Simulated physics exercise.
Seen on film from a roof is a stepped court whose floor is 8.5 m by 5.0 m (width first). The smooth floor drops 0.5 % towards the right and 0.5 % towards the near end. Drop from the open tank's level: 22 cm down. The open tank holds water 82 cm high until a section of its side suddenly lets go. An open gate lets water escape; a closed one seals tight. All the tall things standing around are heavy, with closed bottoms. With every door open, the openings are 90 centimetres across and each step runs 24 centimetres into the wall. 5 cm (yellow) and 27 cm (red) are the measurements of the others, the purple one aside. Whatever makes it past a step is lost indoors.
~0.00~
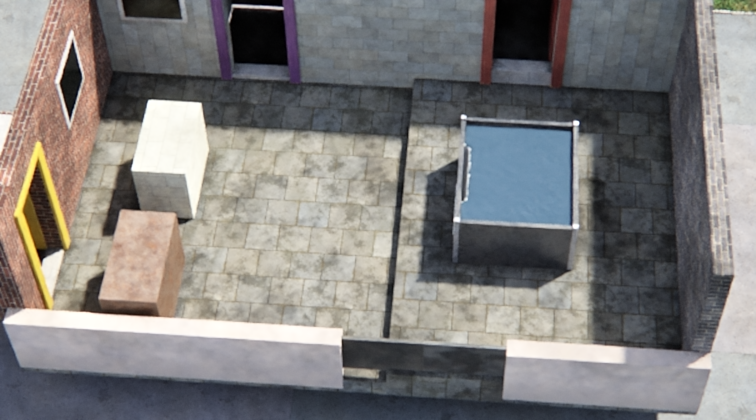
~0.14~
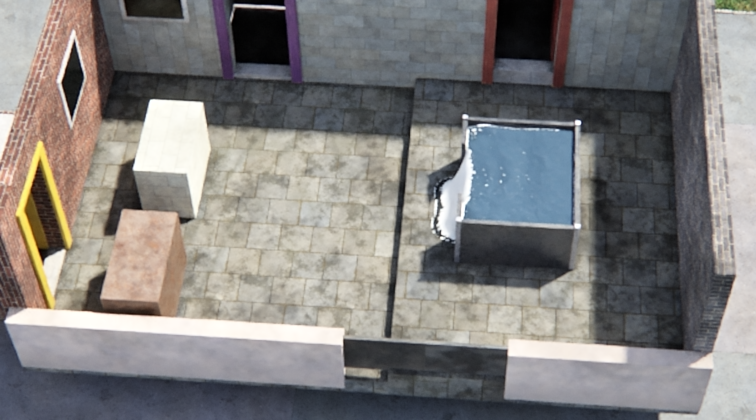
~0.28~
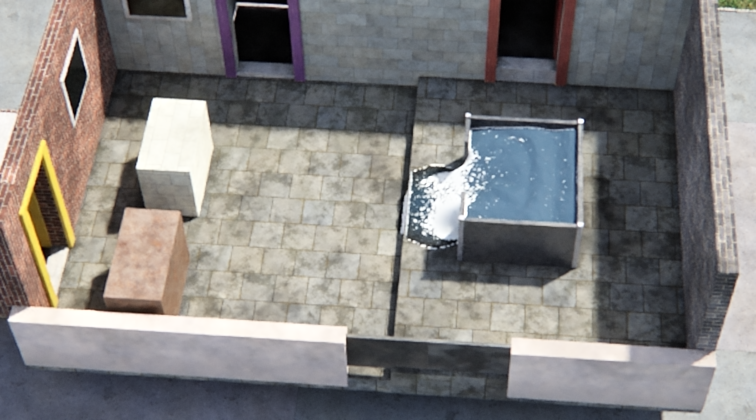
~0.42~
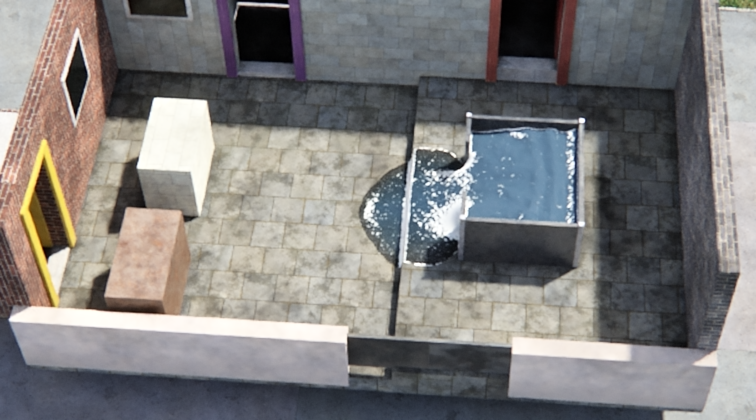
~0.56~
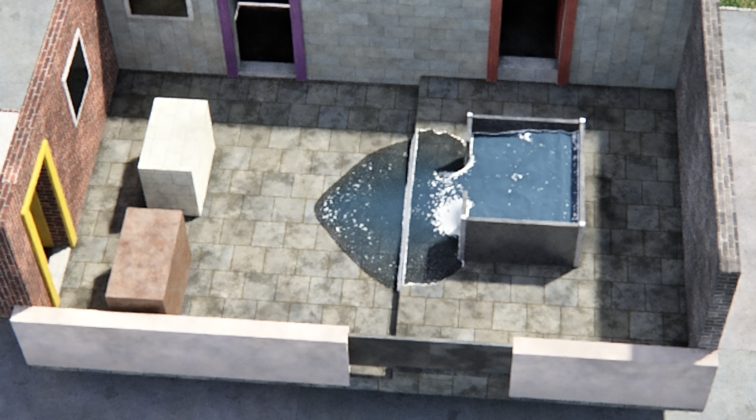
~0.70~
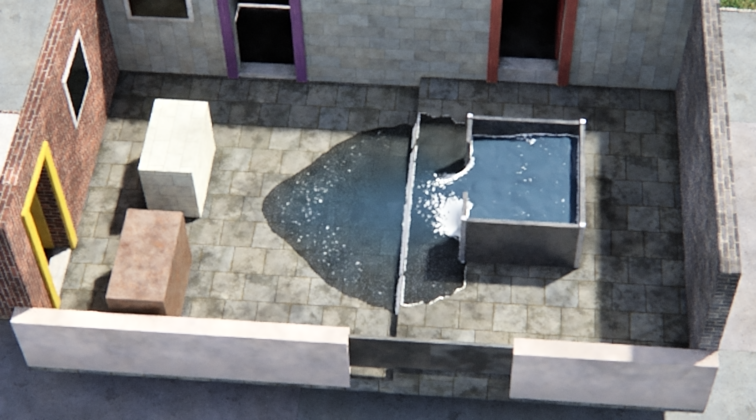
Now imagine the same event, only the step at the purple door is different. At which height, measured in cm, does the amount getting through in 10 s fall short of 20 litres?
From about 8 cm upwards.
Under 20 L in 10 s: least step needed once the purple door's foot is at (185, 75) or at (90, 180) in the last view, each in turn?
You'd want about 11.5 cm there first, then about 10.0 cm.
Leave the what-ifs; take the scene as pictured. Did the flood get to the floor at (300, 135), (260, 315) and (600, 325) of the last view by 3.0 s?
Taking the spots one by one: Swamped, swamped, untouched.
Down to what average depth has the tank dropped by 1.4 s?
The average depth is some 47 cm.
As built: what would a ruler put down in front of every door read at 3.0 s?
The yellow door has 9 cm, the red door 0 cm and the purple door 8 cm.
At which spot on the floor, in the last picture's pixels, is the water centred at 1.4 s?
Centre of mass: About (433, 207) px.
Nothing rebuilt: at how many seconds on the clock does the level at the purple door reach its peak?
At about 4.0 s.
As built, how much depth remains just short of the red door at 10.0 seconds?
It works out to about 0.0 centimetres deep.
After 1.4 s water covers 40 % of the floor, deepest (40 cm) near (461, 208); it has not reached the purple door.
After 3.0 s water covers 55 % of the floor, deepest (27 cm) near (117, 85); 8 cm at the purple door, 5 litres in over its 8 cm step.
After 10.0 s water covers 60 % of the floor, deepest (13 cm) near (396, 234); 8 cm at the purple door, 18 litres in over its 8 cm step.
At the purple door as built, the water arrived by 1.6 s and peaked near 11 cm at 4.0 s.
Run again over the same 10 s with other heights there, 38 litres in over 6.5 cm, 6 litres over 10 cm. The limit of 20 litres is kept from about 8 cm up.
